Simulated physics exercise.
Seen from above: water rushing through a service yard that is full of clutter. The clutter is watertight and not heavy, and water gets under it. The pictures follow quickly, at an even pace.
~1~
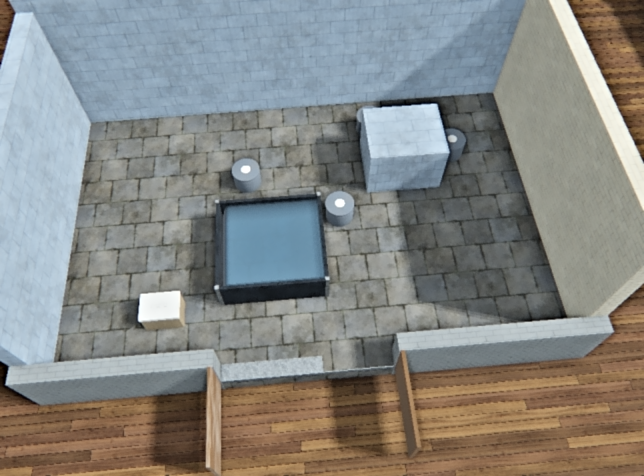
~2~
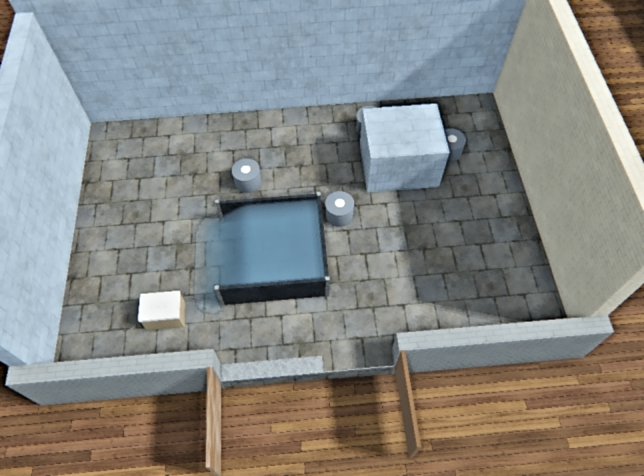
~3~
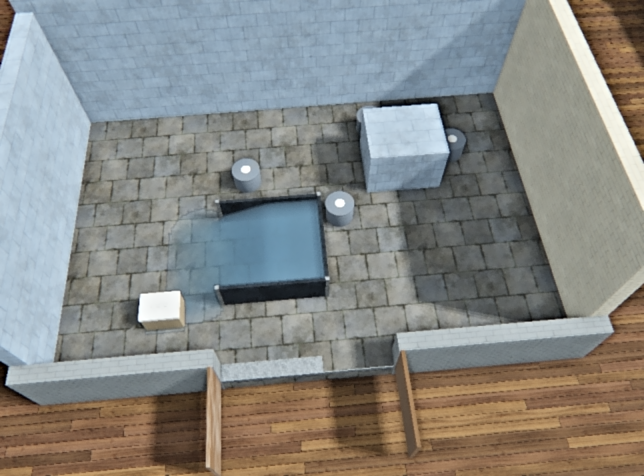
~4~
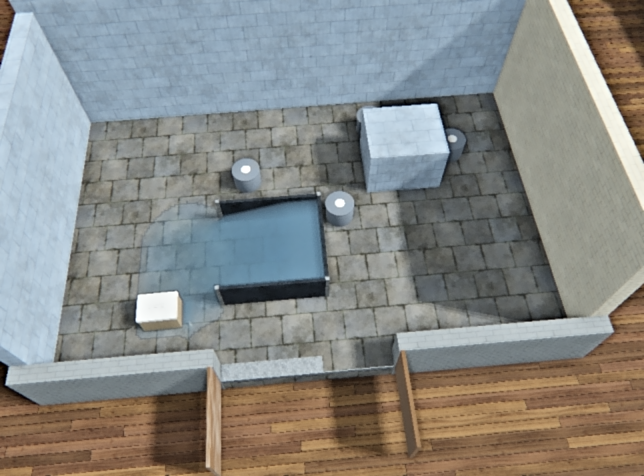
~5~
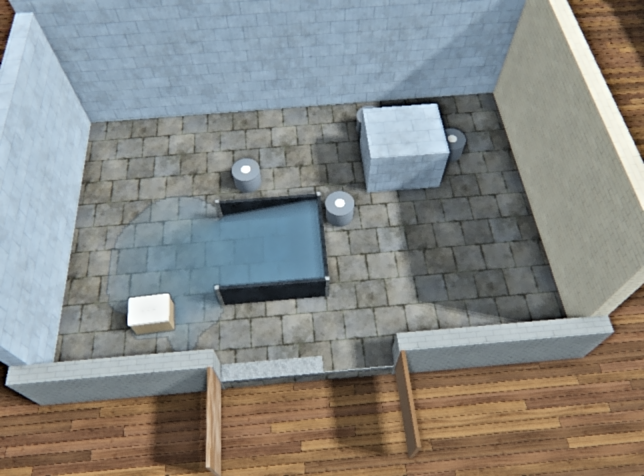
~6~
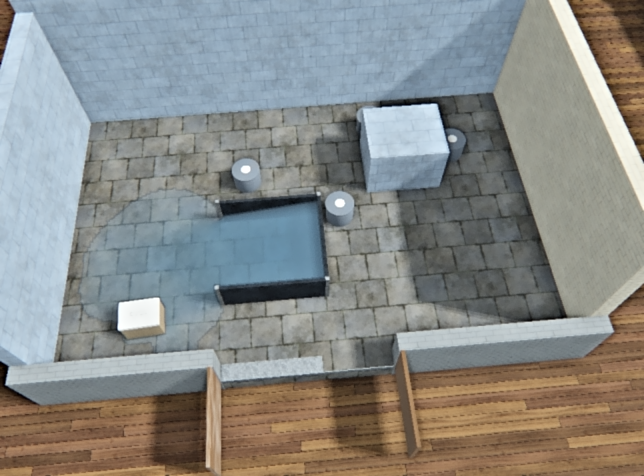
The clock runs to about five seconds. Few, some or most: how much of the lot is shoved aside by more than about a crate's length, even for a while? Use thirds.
Share: Less than a third.
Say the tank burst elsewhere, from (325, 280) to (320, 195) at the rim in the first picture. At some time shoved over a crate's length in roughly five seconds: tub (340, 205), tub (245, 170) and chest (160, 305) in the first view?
As listed: Shifted that much, short of that, less than that.
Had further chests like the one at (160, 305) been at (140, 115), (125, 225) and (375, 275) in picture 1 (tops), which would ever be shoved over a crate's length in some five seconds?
In that order: Pushed that far, swept aside, less than that.
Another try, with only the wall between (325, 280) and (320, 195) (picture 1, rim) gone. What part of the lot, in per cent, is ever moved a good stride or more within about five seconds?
About 20 per cent.
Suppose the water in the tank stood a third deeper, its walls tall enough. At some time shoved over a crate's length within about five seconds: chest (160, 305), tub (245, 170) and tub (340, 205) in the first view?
In turn: Moved that far, no, short of that.
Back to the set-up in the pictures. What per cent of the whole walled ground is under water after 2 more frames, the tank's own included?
I make it 25 per cent.
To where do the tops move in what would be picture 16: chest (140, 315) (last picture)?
Near (64, 344).
A moment on, 1 of 5 are well off their spots; 0 afloat.
Next, 1 of 5 are well off their spots; 1 afloat.
Later, 0 of 5 are well off their spots; 1 afloat.
In the end, 1 of 5 are well off their spots, and 1 have been at some point; 1 afloat.
